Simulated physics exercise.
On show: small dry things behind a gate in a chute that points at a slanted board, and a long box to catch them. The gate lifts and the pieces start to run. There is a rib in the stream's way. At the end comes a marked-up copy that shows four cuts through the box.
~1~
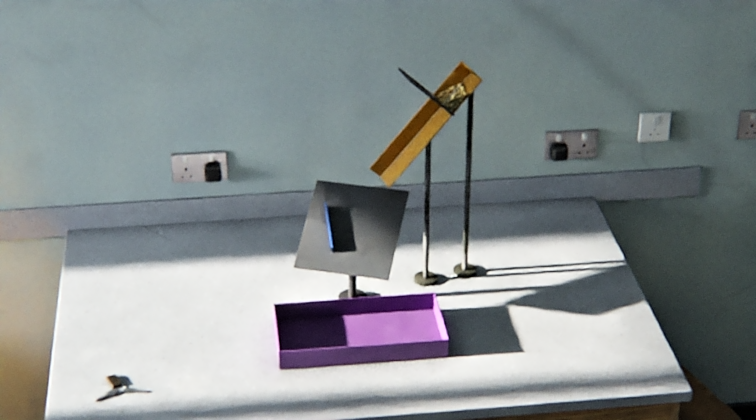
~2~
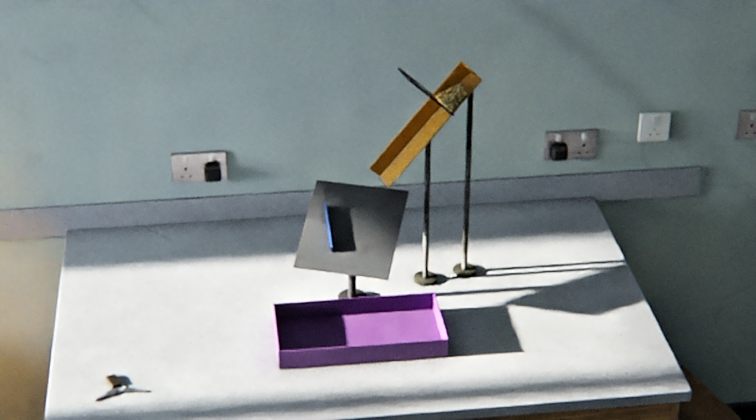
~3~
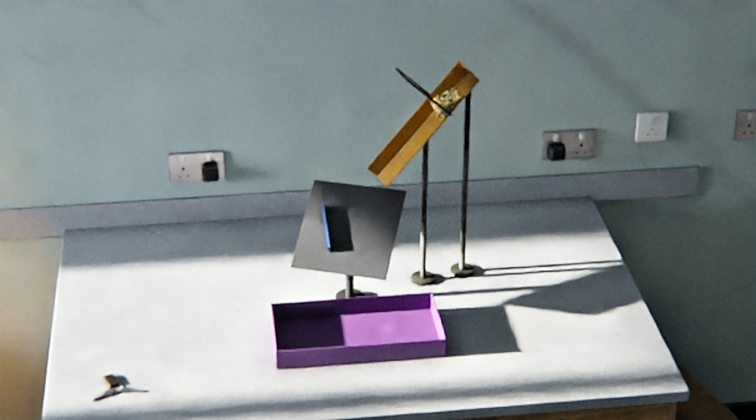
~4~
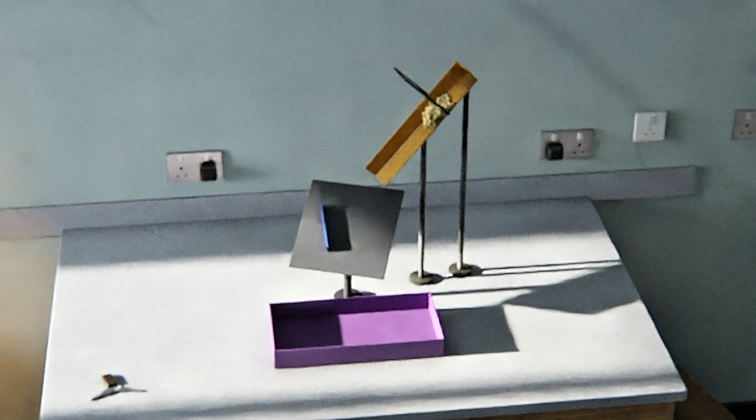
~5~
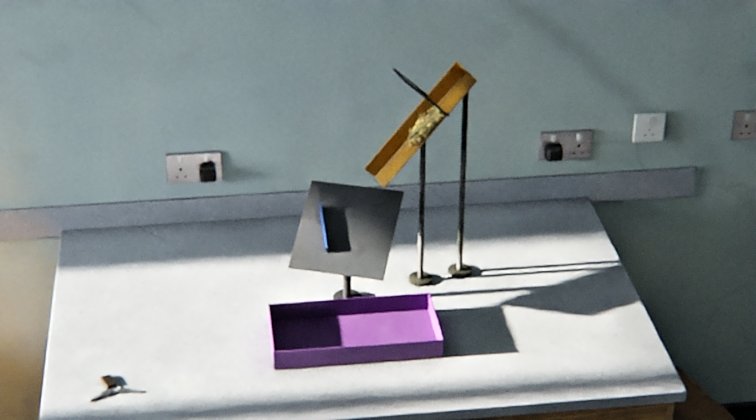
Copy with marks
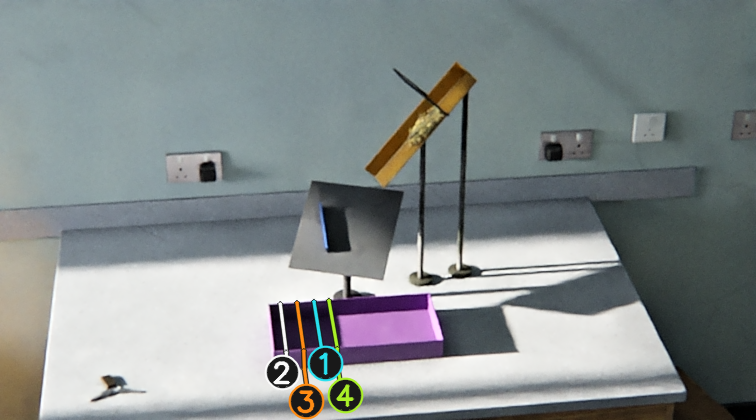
A pale worktop against a grey-green wall with power sockets is seen from in front and slightly above, in slanting sunlight. A steep ochre chute on two dark stands holds pale yellowish pieces near a dark gate, above a tilted grey board with a blue-edged dark rib, a purple open box and a small object at left. The pieces slide down leftward along the chute, while the view shifts very slightly.
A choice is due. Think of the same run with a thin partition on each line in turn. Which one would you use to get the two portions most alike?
It is 4.
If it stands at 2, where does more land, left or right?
Right.
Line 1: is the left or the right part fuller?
The right side.
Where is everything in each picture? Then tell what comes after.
The first picture shows load behind the gate at (450, 97), soya beans; lip of the chute at (385, 182), sloping fairly steeply.
The second picture shows middle of the board at (352, 228), tilted fairly steeply; middle of its low edge at (340, 273); of its high edge at (363, 185).
The third picture shows front corners of the box at (276, 351) and (445, 339), empty; front of the load at (438, 115).
The fourth picture shows middle of the load at (435, 112); its front at (426, 127), about a quarter of the way to the lip; rib from (321, 201) to (327, 247).
The fifth picture shows middle of the load at (426, 126); its front at (410, 145), about half of the way to the lip.
On the marked copy, line 1 crosses the front rim at (321, 349); line 2 crosses the front rim at (286, 351); line 3 crosses the front rim at (303, 350); line 4 crosses the front rim at (337, 347).
If 1 is chosen, of what is caught, a small part on the left of the divider, nearly all on the right.
If 2 is chosen, of what is caught, none on the left of the divider, all on the right.
If 3 is chosen, of what is caught, none on the left of the divider, all on the right.
If 4 is chosen, of what is caught, about a third on the left of the divider, about two thirds on the right.
